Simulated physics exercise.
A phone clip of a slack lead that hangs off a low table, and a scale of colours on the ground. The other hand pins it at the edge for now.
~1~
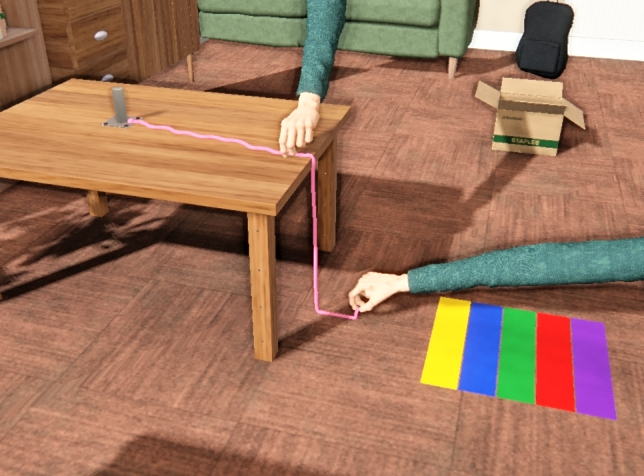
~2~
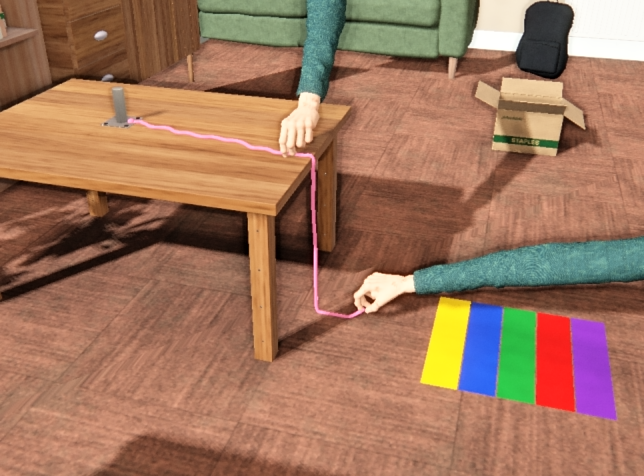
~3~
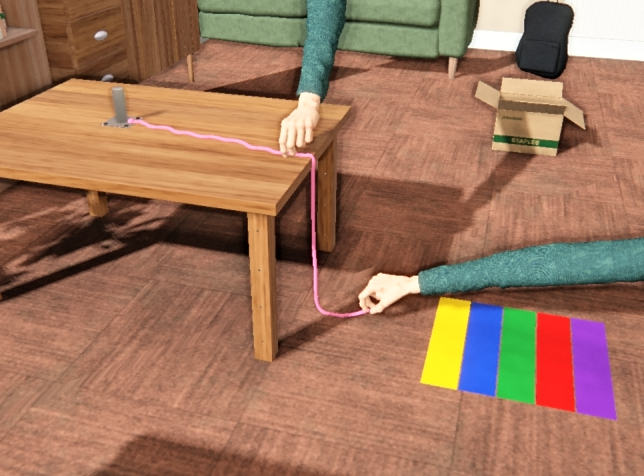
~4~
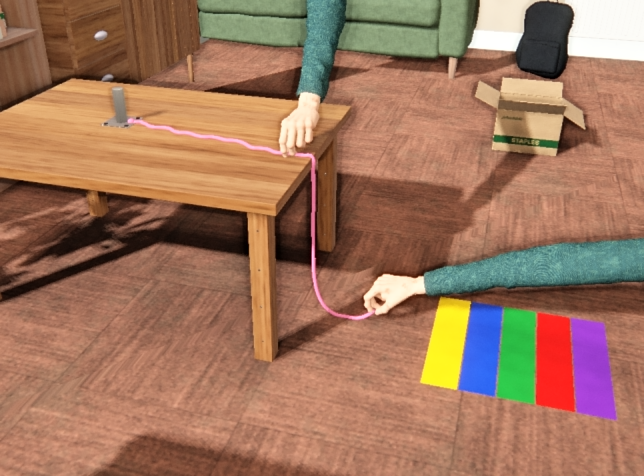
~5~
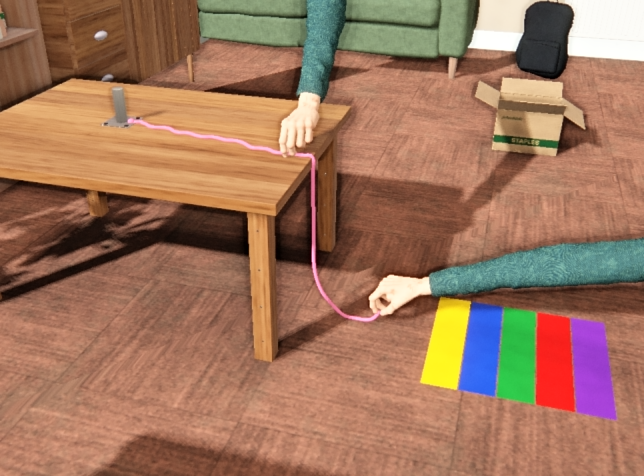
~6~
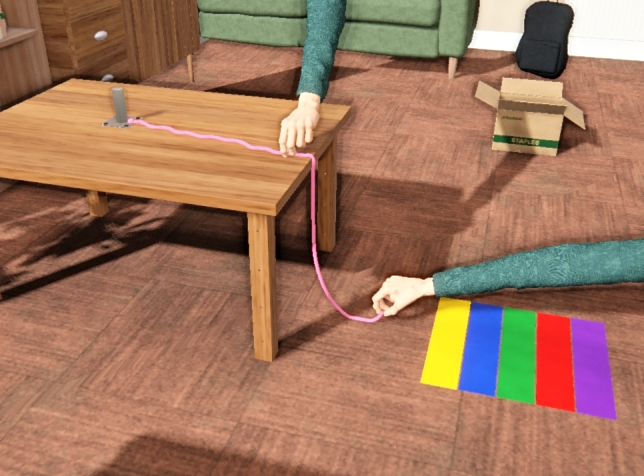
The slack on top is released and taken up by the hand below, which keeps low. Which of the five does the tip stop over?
Over blue.
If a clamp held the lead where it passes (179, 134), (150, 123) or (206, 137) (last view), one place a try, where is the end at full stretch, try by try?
Try by try, around (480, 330), (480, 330) and (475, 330).
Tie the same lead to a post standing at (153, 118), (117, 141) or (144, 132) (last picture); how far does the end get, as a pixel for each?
In that order: (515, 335), (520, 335) and (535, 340).
Soon after, end near (432, 320); short of the strips.
Then, end near (465, 326); over yellow.
At full stretch, end near (483, 329); over blue. The end stops over the blue strip.
